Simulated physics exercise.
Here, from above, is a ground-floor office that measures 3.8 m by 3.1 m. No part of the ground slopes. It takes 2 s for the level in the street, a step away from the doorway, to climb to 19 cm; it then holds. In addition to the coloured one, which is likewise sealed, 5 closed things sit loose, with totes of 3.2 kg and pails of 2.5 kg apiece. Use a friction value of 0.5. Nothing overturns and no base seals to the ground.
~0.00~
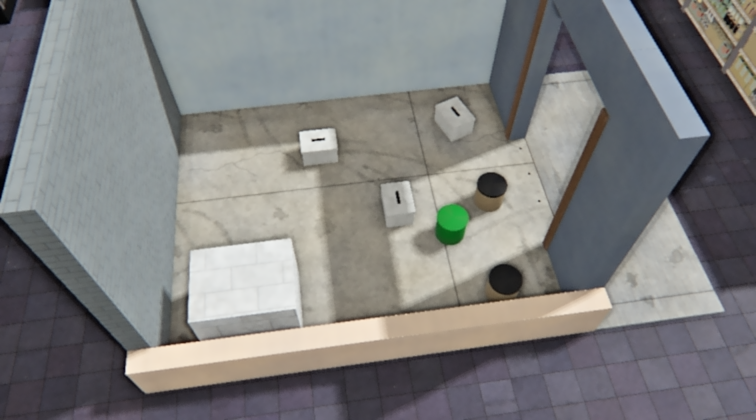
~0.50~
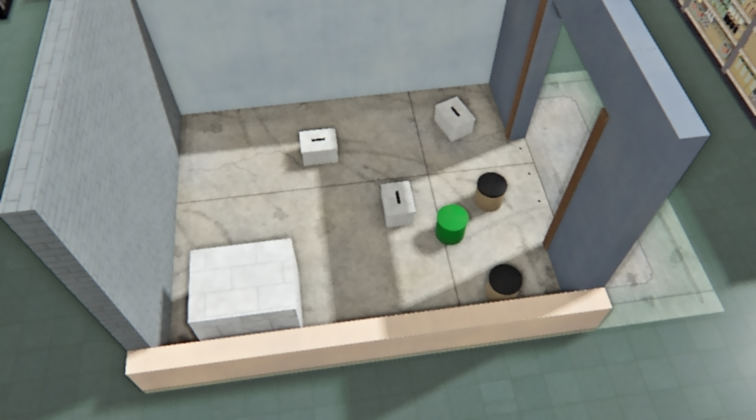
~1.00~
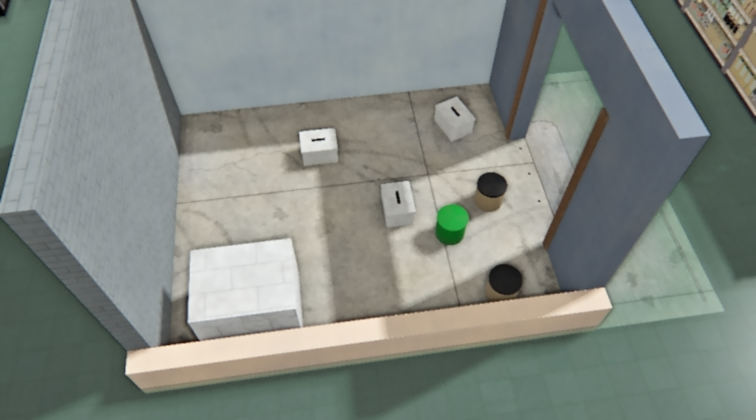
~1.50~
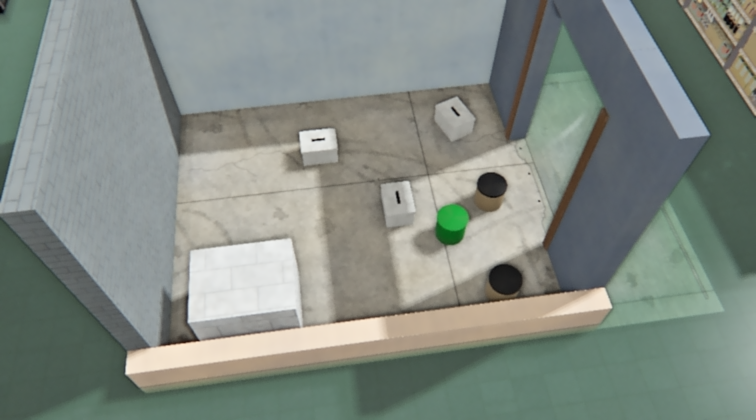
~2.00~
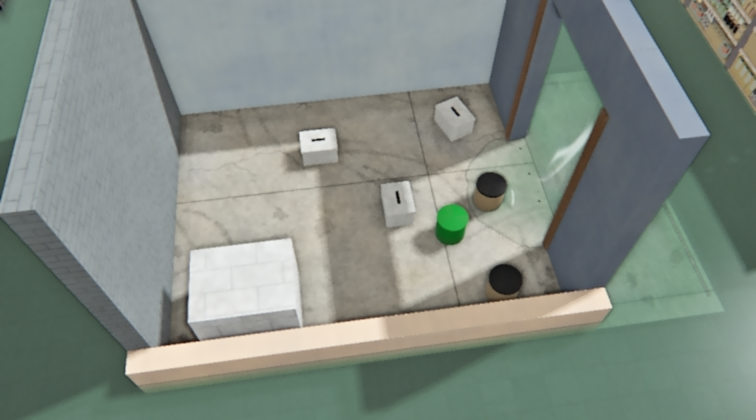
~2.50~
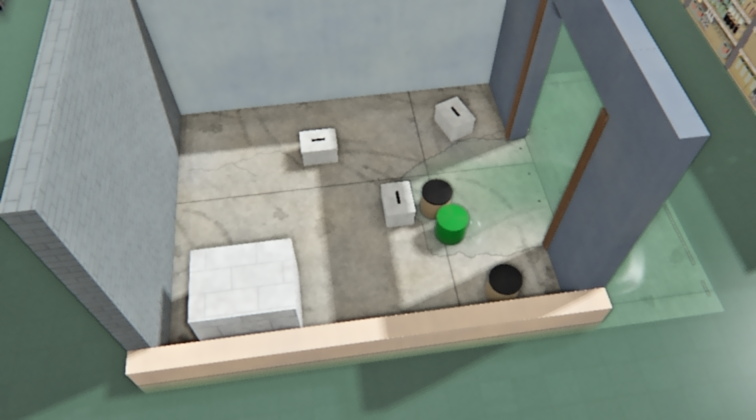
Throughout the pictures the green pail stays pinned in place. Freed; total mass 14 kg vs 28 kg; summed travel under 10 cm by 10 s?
Higher only.
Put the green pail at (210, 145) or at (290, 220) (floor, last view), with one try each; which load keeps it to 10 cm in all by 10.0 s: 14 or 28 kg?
Respectively, the light option succeeds and the light option succeeds.
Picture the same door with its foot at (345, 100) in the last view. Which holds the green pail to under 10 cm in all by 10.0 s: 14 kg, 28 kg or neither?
Under that setup, the light option succeeds.
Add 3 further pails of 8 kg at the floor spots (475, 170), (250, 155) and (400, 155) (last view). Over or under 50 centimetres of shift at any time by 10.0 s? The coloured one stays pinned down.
In turn: Over, over, over.
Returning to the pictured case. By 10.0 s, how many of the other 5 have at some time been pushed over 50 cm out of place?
Result: 3.
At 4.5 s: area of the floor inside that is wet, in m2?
Wet: Near 10.5 m2.
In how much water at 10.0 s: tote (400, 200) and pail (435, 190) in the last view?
Around 12 cm and 9 cm.
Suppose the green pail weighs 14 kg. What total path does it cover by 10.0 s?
Around 20 centimetres in total.
After 3.5 s the green pail would be 16 cm from its start with 14 kg and 0 cm from its start with 28 kg; 8 cm of water round it then.
After 4.5 s the green pail would be 23 cm from its start with 14 kg and 0 cm from its start with 28 kg; 6 cm of water round it then.
After 7.0 s the green pail would be 23 cm from its start with 14 kg and 0 cm from its start with 28 kg; 7 cm of water round it then.
After 10.0 s the green pail would be 23 cm from its start with 14 kg and 0 cm from its start with 28 kg; 14 cm of water round it then.
